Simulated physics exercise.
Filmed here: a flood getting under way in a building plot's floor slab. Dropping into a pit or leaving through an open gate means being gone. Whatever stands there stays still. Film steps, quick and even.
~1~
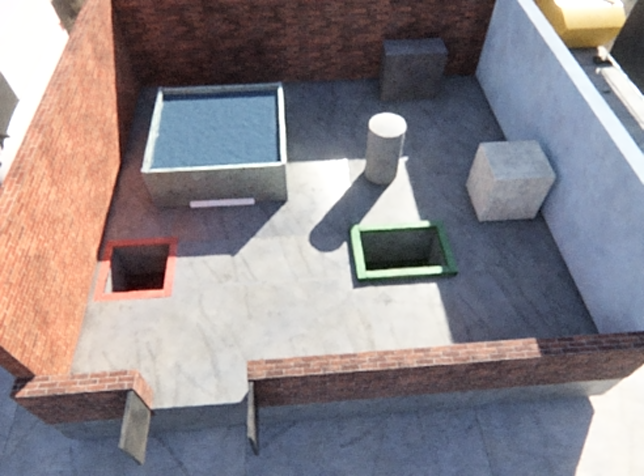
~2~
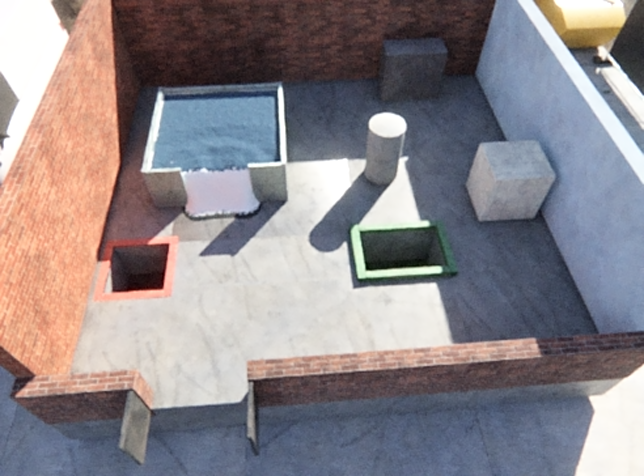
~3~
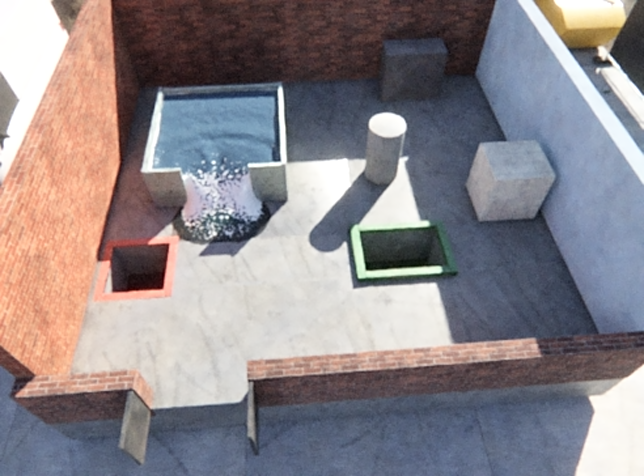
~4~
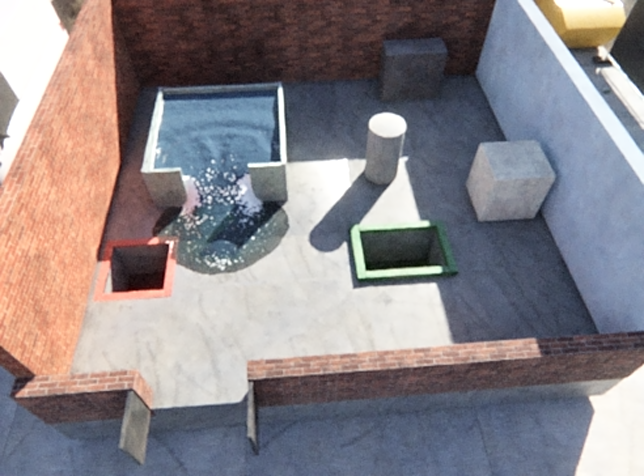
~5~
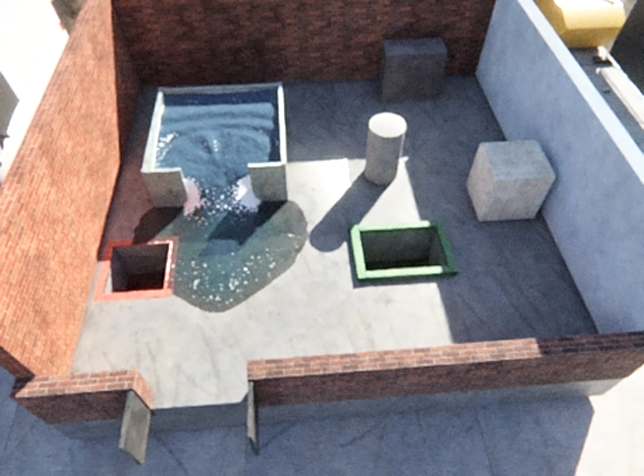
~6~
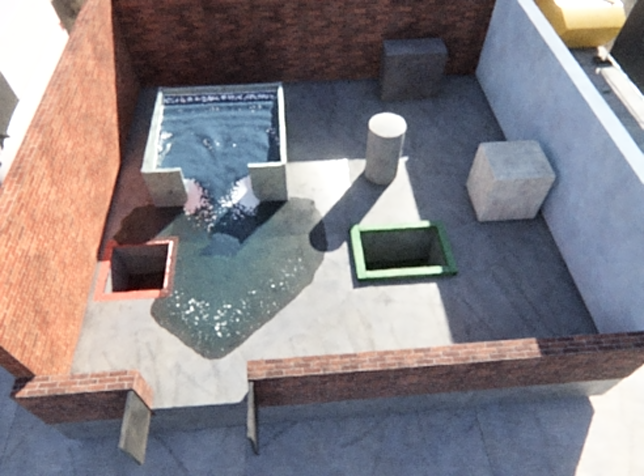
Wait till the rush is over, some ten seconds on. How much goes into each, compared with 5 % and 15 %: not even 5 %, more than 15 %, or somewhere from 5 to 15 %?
Compared with the marks: The gate gets more than 15 %; the red pit gets more than 15 %; the green pit gets not even 5 %.
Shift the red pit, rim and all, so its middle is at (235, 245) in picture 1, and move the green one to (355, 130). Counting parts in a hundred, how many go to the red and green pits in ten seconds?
Measured shares in per cent - red 65, green 0.
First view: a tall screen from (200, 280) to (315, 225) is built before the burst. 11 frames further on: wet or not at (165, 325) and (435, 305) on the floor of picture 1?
Swamped, then spared.
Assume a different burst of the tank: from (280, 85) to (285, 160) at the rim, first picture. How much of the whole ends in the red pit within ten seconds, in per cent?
The red pit gets 6 per cent.
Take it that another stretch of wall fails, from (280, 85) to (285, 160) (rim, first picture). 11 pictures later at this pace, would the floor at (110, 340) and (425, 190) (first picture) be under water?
Respectively: Spared and swamped.
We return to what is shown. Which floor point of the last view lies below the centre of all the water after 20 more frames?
My reading is close to (257, 218).
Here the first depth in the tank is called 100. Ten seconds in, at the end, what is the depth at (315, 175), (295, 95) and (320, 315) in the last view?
In the order asked, some 2, 0 and 8 in a hundred.
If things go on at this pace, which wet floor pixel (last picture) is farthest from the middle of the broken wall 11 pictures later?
I'd say at around (525, 362).
A moment on, water covers 25 % of the floor; the gate 2 %, the red pit 3 %, the green pit 0 %.
Next, water covers 30 % of the floor; the gate 7 %, the red pit 7 %, the green pit 0 %.
Then, water covers 40 % of the floor; the gate 14 %, the red pit 11 %, the green pit 0 %.
Later, water covers 50 % of the floor; the gate 22 %, the red pit 17 %, the green pit 0 %.
In the end, water covers 65 % of the floor; the gate 28 %, the red pit 21 %, the green pit 0 %.
